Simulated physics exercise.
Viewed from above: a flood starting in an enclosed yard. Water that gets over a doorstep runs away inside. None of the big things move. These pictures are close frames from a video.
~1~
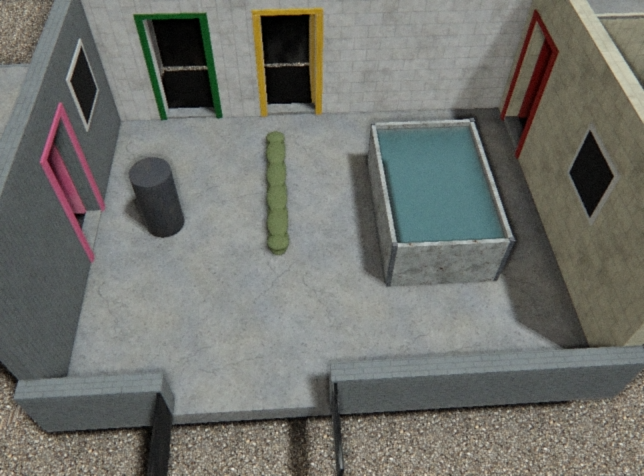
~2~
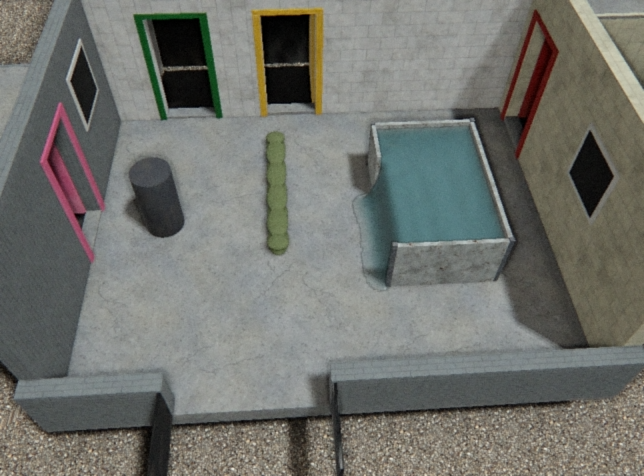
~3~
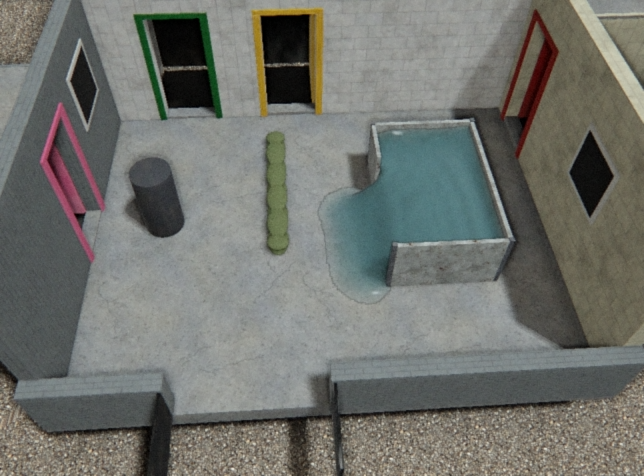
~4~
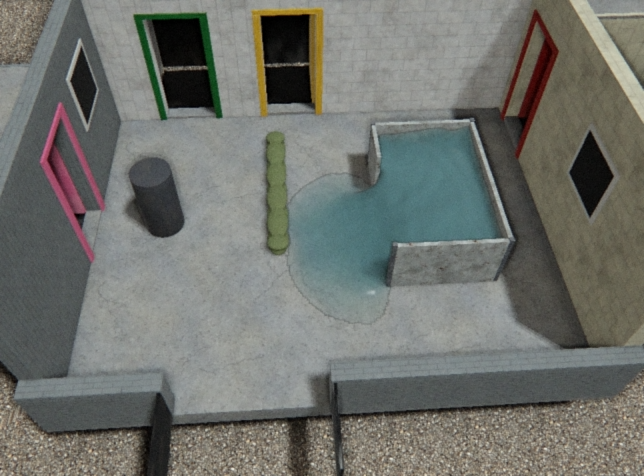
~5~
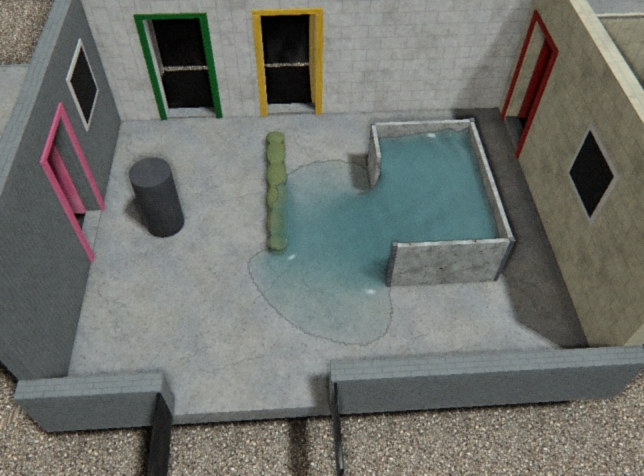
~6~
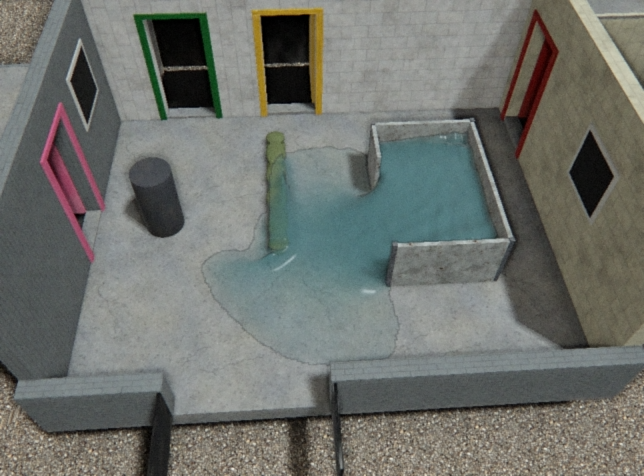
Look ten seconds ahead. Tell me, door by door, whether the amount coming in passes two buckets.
At the green door it passes two buckets; at the pink door it passes two buckets; at the yellow door it passes two buckets; at the red door it stays within two buckets.
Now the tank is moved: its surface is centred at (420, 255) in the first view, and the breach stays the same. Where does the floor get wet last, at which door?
Answer: The red-painted one.
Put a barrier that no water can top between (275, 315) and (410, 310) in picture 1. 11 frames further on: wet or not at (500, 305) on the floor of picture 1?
That spot would be high and dry.
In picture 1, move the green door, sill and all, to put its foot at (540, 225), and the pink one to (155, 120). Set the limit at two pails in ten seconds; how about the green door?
Result - green: Remains below the limit.
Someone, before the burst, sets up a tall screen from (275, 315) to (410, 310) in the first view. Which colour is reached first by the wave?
The yellow door.
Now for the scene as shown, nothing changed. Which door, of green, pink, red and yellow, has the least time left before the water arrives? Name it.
That would be the yellow one.
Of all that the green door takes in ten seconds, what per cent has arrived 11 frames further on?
Near 0 per cent, give or take.
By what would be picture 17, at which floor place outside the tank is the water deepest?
At about (65, 390).
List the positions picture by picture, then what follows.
The first picture shows the tank at (436, 181) is whole and still.
In the second picture, water pours out at (384, 227) and has run to (385, 288).
In the third picture, the front is at (358, 296), out from the gap at (384, 227).
In the fourth picture, water pours out at (384, 229) and has run to (288, 212).
In the fifth picture, water pours out at (384, 230) and has run to (255, 268).
In the sixth picture, water pours out at (384, 229) and has run to (211, 276).
A moment on, water covers 50 % of the floor; the green door not reached, the pink door not reached, the yellow door under two buckets in, the red door not reached.
Next, water covers 65 % of the floor; the green door wet at the sill, nothing in, the pink door under two buckets in, the yellow door over two buckets in, the red door not reached.
Then, water covers 70 % of the floor; the green door under two buckets in, the pink door over two buckets in, the yellow door far over two buckets in, the red door not reached.
Later, water covers 80 % of the floor; the green door over two buckets in, the pink door far over two buckets in, the yellow door far over two buckets in, the red door wet at the sill, nothing in.
In the end, water covers 90 % of the floor; the green door over two buckets in, the pink door far over two buckets in, the yellow door far over two buckets in, the red door wet at the sill, nothing in.
